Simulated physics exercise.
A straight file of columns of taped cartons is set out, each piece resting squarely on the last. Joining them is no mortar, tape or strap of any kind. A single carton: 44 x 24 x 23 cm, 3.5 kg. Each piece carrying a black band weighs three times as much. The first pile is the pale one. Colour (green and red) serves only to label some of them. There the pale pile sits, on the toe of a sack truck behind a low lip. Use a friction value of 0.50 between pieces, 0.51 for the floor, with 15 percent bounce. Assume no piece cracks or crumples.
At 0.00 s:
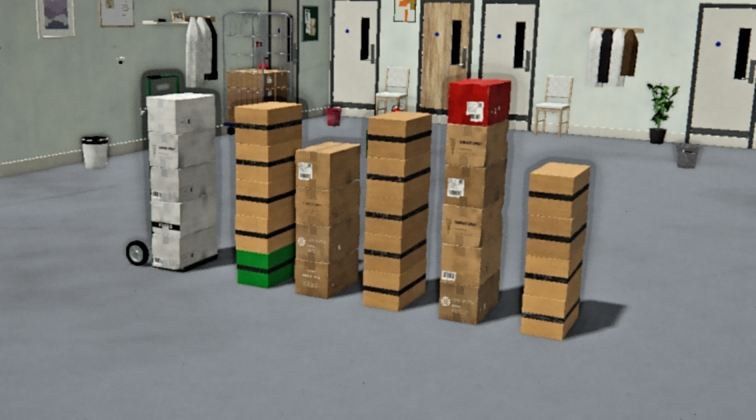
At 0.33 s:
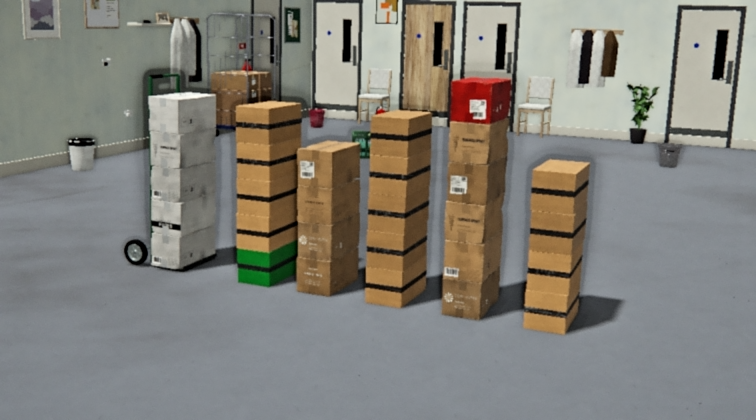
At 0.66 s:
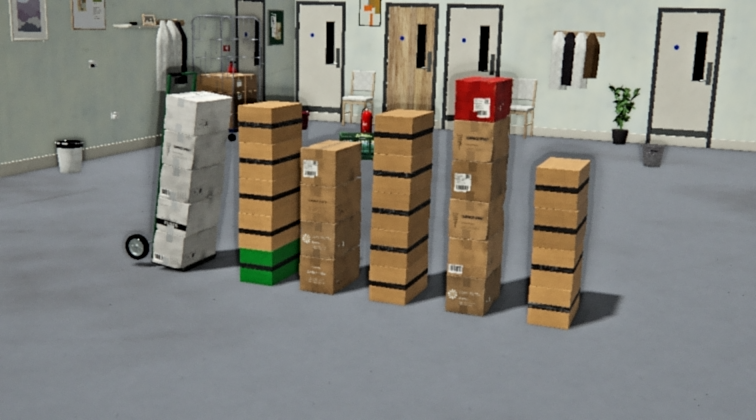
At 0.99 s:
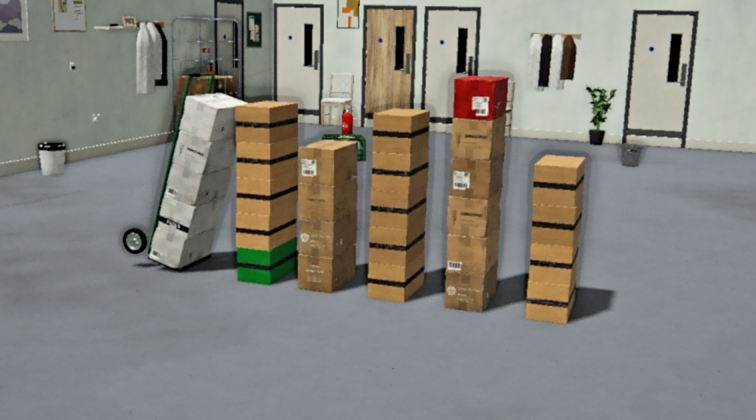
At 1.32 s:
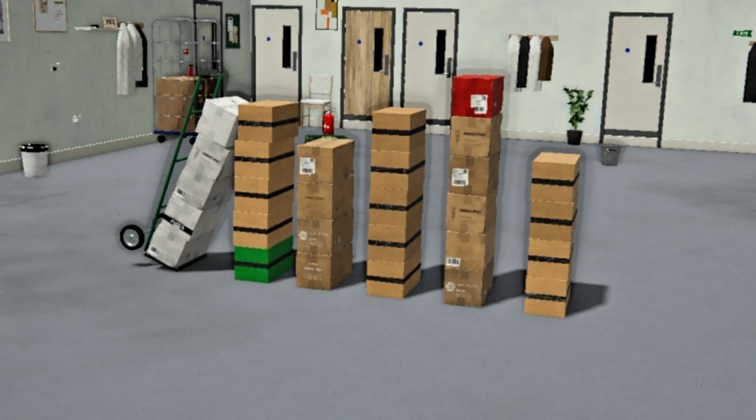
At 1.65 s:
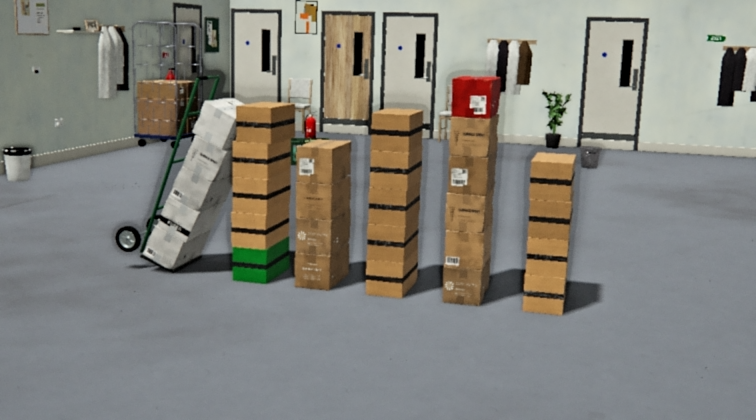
Six columns of stacked cartons stand in a line across the grey floor of a pale-walled room with several doors, seen from slightly above. The leftmost is white on a green sack truck, the others brown, one with a green base and a taller one topped in red. The truck tilts rightward, leaning the white column against its neighbour, while the camera moves gently around.
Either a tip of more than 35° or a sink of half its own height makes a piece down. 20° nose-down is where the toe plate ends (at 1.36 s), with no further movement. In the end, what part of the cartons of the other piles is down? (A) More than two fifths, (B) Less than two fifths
B.
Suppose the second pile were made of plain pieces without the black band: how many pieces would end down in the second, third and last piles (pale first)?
Second 5, third 4, last 3.
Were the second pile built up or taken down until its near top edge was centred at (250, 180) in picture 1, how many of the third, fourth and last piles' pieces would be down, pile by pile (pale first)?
Down by pile: Third 0, fourth 0, last 0.
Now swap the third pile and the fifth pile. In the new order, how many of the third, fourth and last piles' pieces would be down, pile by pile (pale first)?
Down tally in the new order: Third = 0, fourth = 0, last = 0.
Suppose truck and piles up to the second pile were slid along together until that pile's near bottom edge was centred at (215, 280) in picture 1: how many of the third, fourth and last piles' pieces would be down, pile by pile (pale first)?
After that shift, the third pile would have 0 down, the fourth 0 and the last 0.
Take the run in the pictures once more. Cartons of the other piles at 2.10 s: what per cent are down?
By that time it is 0 percent.
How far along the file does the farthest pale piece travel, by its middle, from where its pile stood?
Around 50 centimetres.
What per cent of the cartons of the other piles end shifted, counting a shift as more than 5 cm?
I count 0 % as shifted.
After 1.71 s, 0 of the pale pile down; none of the 24 other cartons down, 1 disturbed.
At rest (2.4 s), 0 of the pale pile down; none of the 24 other cartons down, 1 disturbed; green carton unmoved; red carton unmoved. That is 0 per cent. As the last picture would show them, middles, green carton near (262, 258), red carton near (476, 96).
